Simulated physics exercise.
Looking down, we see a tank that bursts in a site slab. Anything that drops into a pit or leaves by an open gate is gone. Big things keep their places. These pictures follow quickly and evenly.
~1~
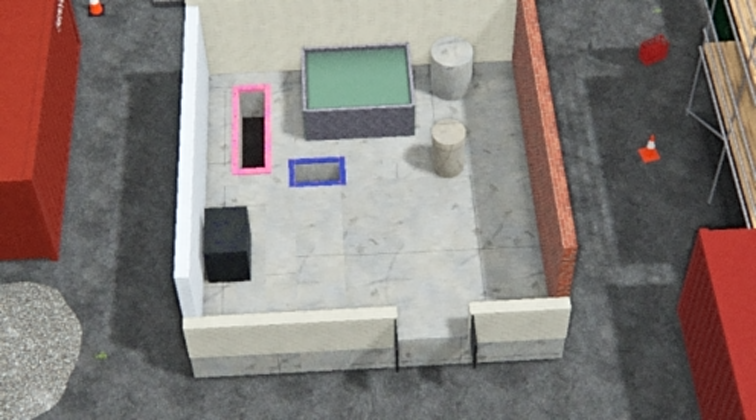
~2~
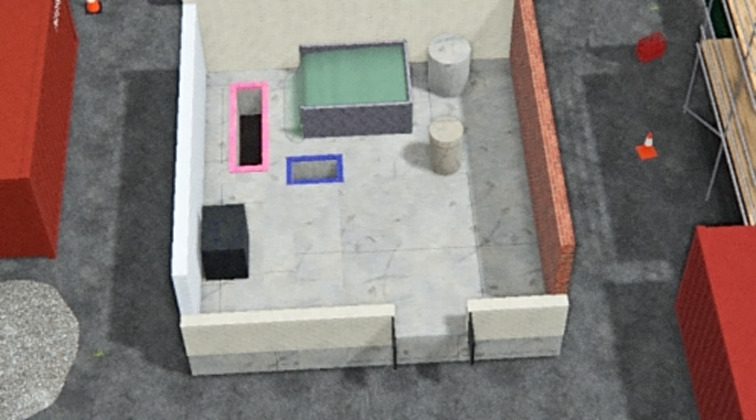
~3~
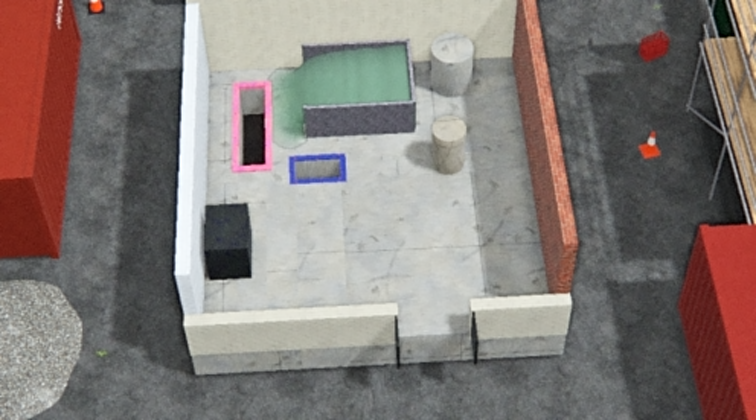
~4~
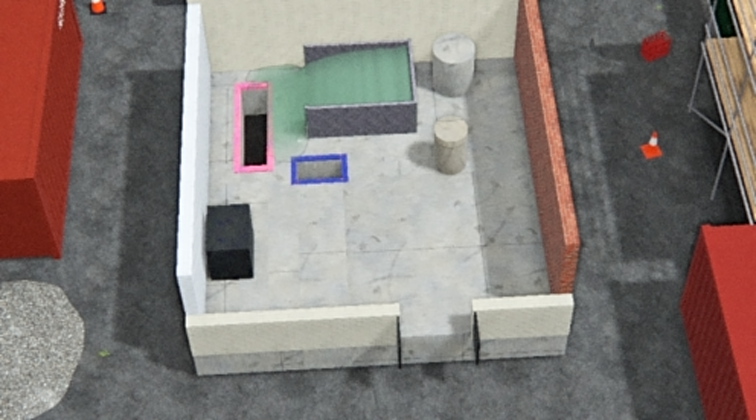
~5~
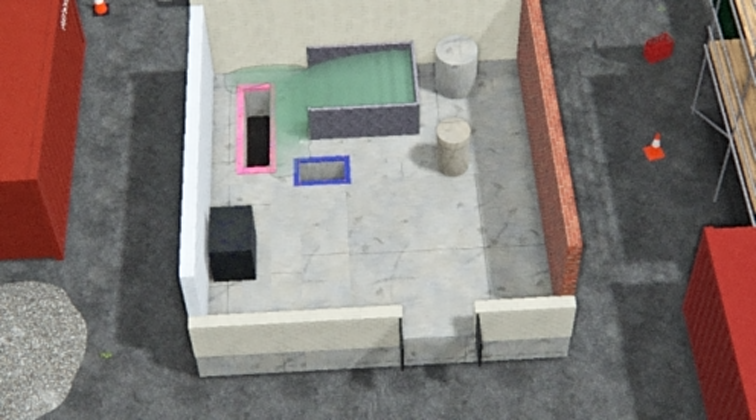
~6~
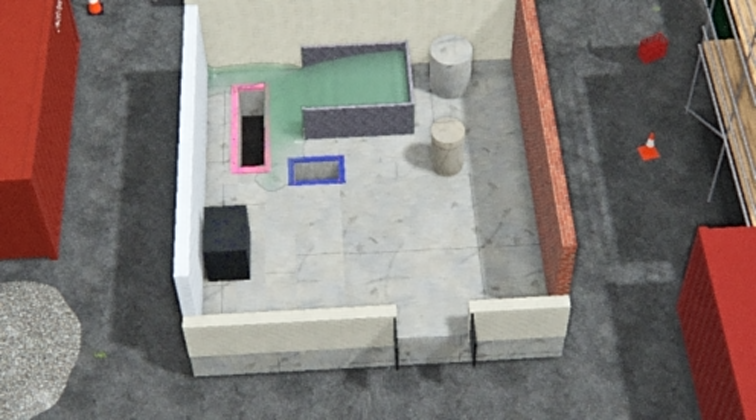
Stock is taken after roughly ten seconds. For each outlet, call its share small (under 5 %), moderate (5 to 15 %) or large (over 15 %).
The gate - small, the blue pit - small, the pink pit - large.
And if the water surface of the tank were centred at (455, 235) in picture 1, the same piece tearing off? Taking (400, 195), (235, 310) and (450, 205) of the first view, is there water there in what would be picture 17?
Going through the three spots, I'd say high and dry, swamped, high and dry.
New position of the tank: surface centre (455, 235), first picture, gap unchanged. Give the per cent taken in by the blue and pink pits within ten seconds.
I'd say blue gets 20 % and pink gets 14 %.
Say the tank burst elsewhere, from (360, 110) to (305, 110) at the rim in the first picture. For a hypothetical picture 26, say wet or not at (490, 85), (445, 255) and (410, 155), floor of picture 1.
Unsoaked, then soaked, then unsoaked.
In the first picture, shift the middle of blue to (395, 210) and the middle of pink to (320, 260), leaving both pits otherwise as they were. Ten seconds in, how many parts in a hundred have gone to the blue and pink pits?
Estimated shares - blue: 6 %; pink: 30 %.
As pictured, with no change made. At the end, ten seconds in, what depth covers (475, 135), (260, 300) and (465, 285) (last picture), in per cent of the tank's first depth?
Readings in order: Around 0, 2 and 2 %.
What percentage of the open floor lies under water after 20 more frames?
I reckon around 25 %.
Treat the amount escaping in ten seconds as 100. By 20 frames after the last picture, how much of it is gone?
Around 85 per cent.
A moment on, water covers 15 % of the floor; the gate 0 %, the blue pit 0 %, the pink pit 27 %.
Next, water covers 20 % of the floor; the gate 0 %, the blue pit 0 %, the pink pit 45 %.
Then, water covers 25 % of the floor; the gate 0 %, the blue pit 0 %, the pink pit 58 %.
Later, water covers 50 % of the floor; the gate 0 %, the blue pit 1 %, the pink pit 64 %.
In the end, water covers 60 % of the floor; the gate 1 %, the blue pit 3 %, the pink pit 65 %.
